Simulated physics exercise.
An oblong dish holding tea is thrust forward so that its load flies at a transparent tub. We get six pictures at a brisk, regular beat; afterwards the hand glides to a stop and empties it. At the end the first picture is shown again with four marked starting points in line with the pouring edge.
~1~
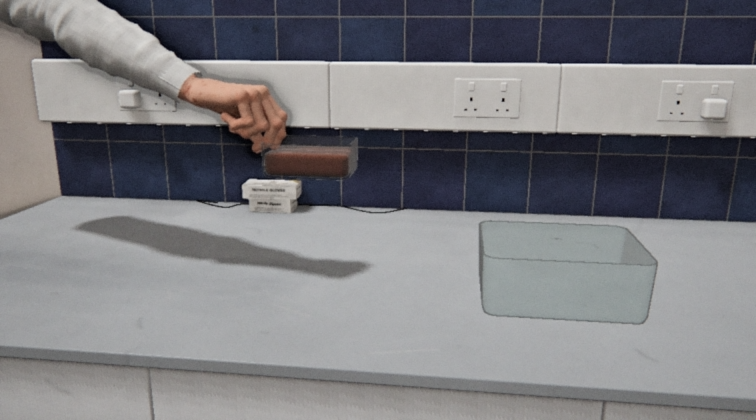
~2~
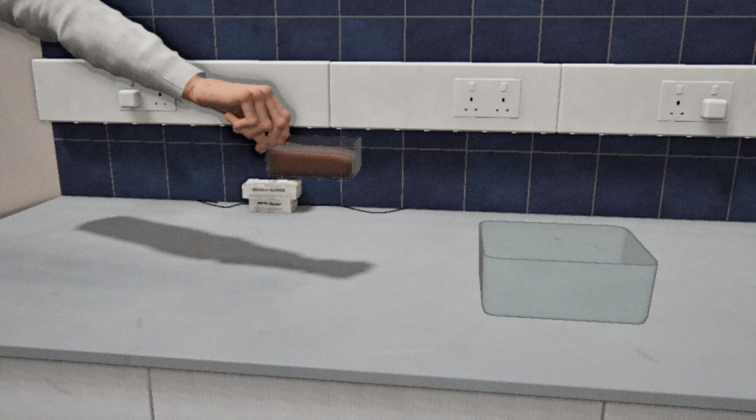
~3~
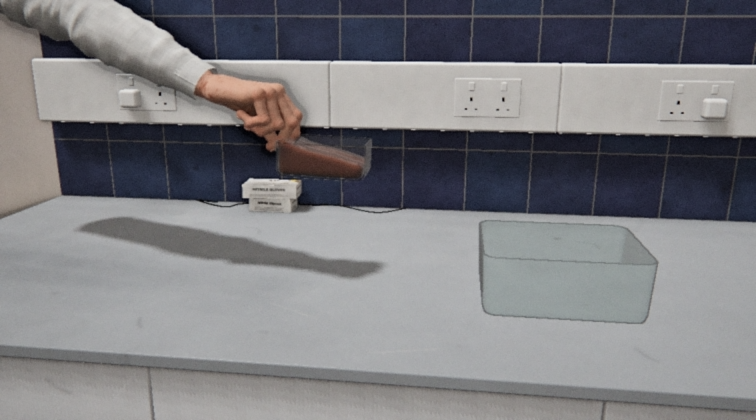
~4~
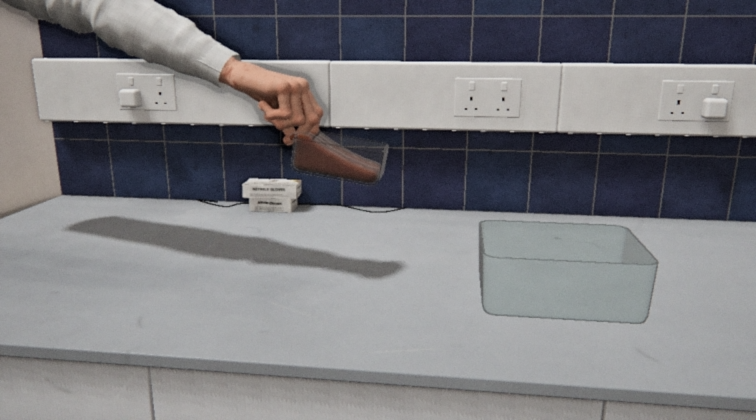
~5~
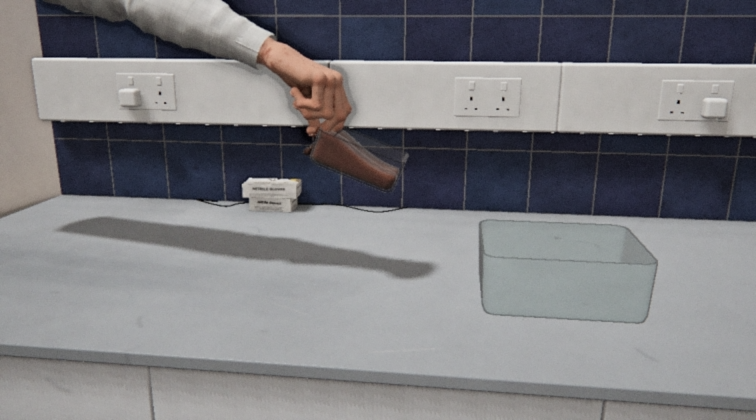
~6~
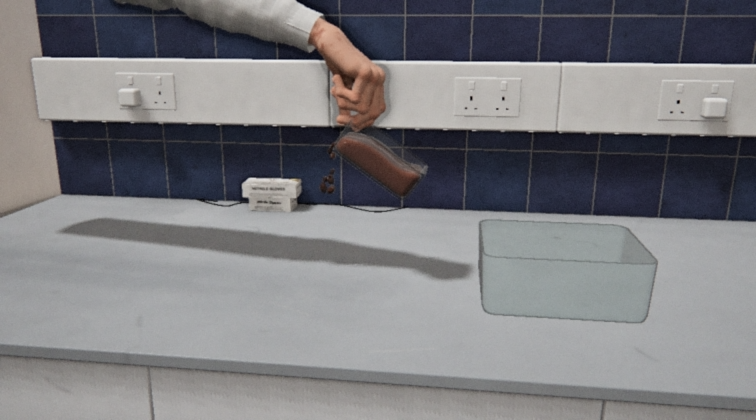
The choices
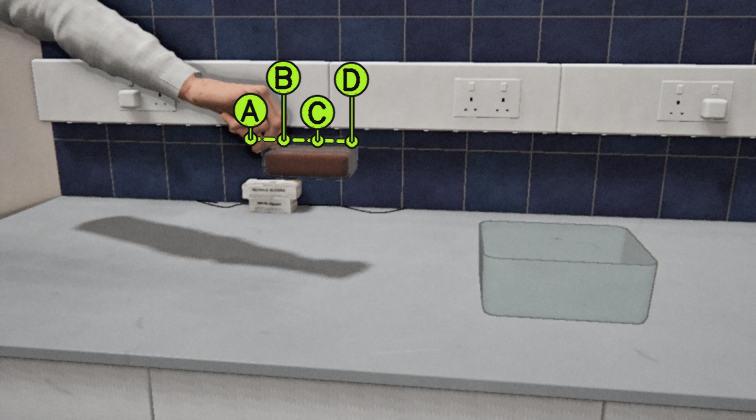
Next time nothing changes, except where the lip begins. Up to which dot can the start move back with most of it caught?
C is the one.
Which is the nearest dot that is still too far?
Here it is dot B.
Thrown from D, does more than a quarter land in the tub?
Yes, clearly.
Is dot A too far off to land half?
Yes.
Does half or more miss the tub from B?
Yes, it does.
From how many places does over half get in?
Two.
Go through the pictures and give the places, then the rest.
Upright, lip at (352, 141); tub from (481, 313) to (647, 322); nothing has left yet, in the first picture.
Upright, lip at (356, 141); nothing has left yet, in the second picture.
Upright, lip at (367, 142); tea is over the rim, down to (289, 138), in the third picture.
Tipped about 9°, lip at (384, 148); tea is over the rim, down to (296, 139), in the fourth picture.
Tipped about 20°, lip at (405, 157); tea is over the rim, down to (313, 156), in the fifth picture.
Tipped about 35°, lip at (425, 169); tea is over the rim, down to (329, 192), in the sixth picture.
In lime, A at (250, 138); B at (283, 139); C at (317, 140); D at (351, 141).
With A, about 0 % lands in the tub, 95 % falls short and 5 % goes beside or beyond.
With B, about 19 % lands in the tub, 75 % falls short and 7 % goes beside or beyond.
With C, about 72 % lands in the tub, 19 % falls short and 9 % goes beside or beyond.
With D, about 74 % lands in the tub, 9 % falls short and 17 % goes beside or beyond.
